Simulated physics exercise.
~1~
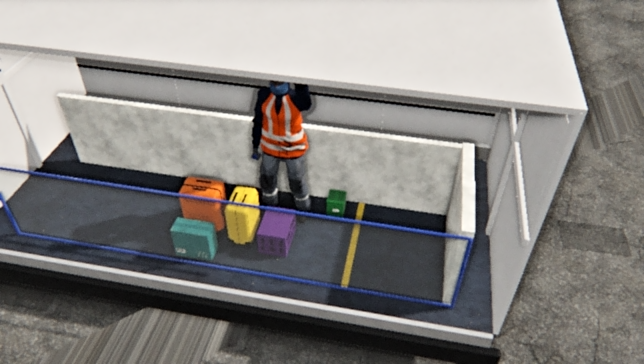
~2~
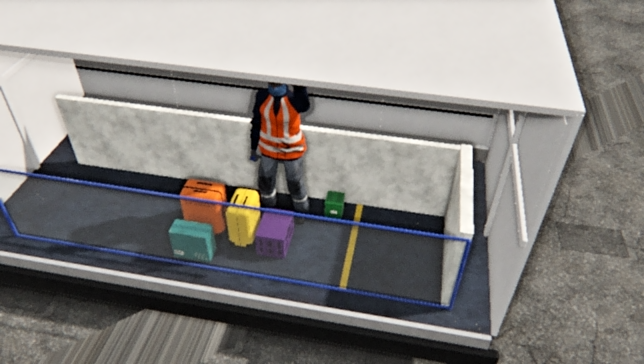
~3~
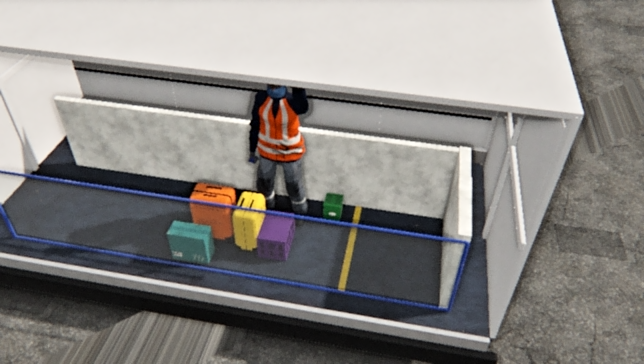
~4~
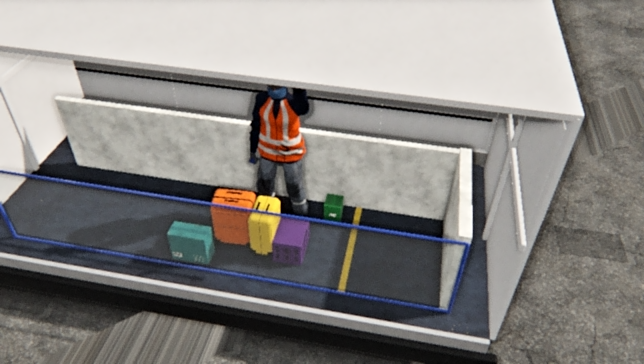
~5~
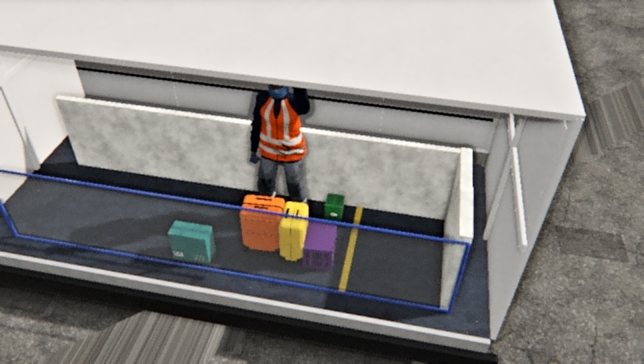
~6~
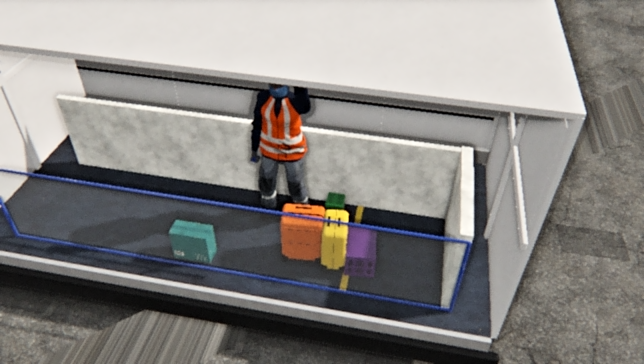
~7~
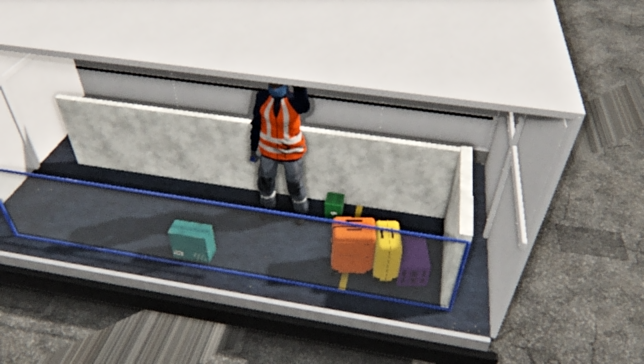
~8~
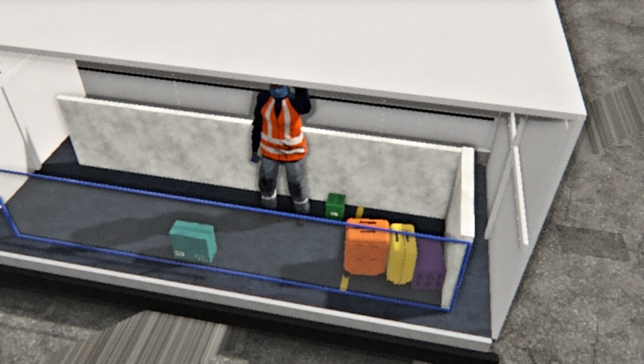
The clip shows an orange suitcase, a yellow suitcase and a purple crate sliding right together past a standing figure in an orange vest, while a teal case and a green tub stay put. The moving trio crosses the yellow line and ends upright near the right wall.
